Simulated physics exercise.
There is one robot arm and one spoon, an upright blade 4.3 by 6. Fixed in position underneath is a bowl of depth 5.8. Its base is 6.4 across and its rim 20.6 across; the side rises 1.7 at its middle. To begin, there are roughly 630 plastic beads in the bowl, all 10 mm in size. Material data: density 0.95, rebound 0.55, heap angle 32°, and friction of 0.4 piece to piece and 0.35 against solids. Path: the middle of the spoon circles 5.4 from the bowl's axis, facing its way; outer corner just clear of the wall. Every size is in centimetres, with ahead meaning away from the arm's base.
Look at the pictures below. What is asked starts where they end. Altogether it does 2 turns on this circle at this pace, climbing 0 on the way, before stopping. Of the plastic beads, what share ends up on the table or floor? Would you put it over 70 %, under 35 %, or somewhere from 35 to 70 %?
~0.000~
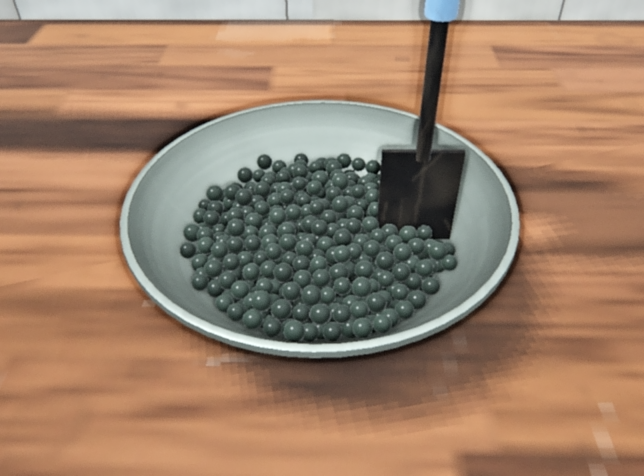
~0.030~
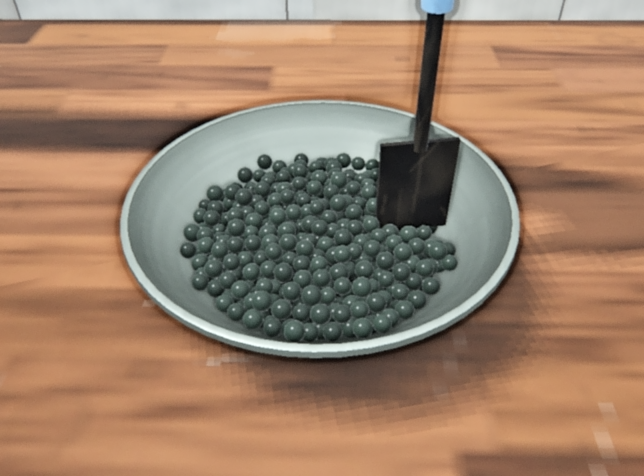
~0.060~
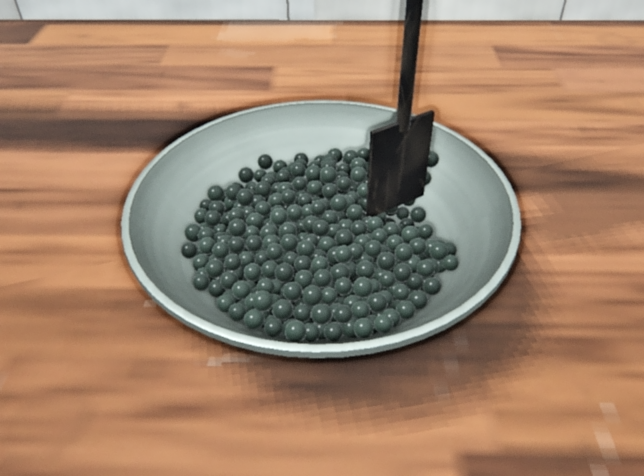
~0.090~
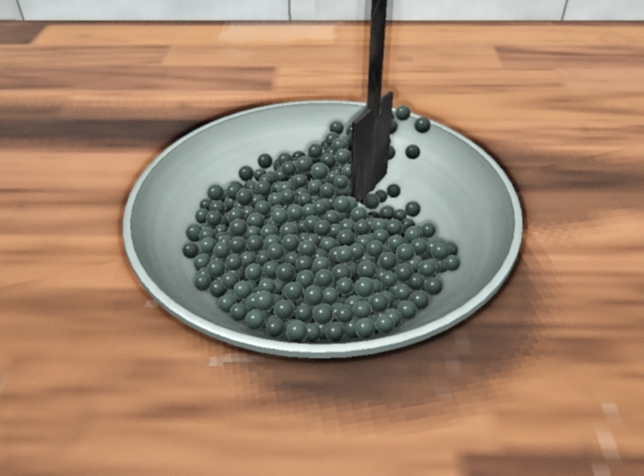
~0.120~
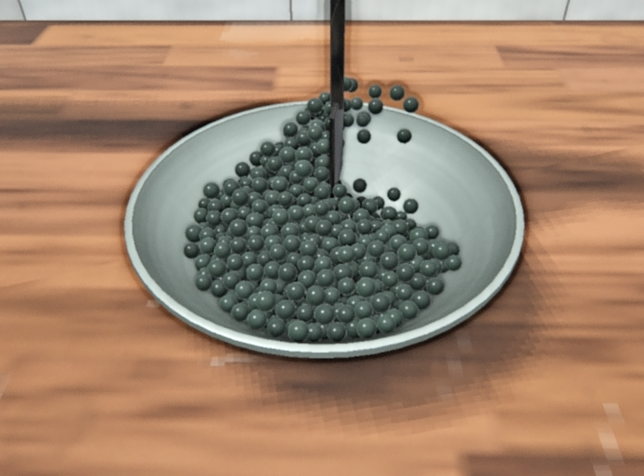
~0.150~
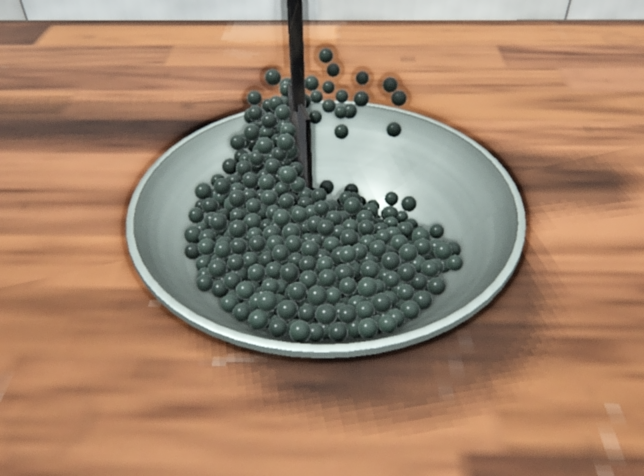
I would put it from 35 to 70 %.
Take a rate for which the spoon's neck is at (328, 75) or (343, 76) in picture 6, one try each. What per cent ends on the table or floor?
Near 35 in a hundred for the first and near 30 in a hundred for the second.
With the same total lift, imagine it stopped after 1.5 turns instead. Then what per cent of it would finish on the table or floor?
It would be around 40 percent.
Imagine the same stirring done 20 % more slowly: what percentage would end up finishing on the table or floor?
I'd expect about 35 %.
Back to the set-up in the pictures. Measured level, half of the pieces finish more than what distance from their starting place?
Near 13 cm.
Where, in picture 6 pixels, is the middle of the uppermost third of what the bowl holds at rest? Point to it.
At about (348, 228).
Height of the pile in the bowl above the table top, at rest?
About 5.5 cm.
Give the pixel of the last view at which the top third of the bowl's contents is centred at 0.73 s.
In the final view it lies at about (260, 265).
After 0.44 s, 346° round, highest piece 9 above the table; 473 in the bowl, 101 on the table or floor, 53 in flight or on the tool.
After 0.73 s, 224° round, highest piece 9 above the table; 376 in the bowl, 230 on the table or floor, 21 in flight or on the tool.
After 1.07 s, 0° round, highest piece 6 above the table; 338 in the bowl, 288 on the table or floor, 1 in flight or on the tool.
After 1.77 s, 0° round, highest piece 6 above the table; 338 in the bowl, 289 on the table or floor.
At rest, 338 in the bowl, 289 on the table or floor. That is 46 % on the table or floor.
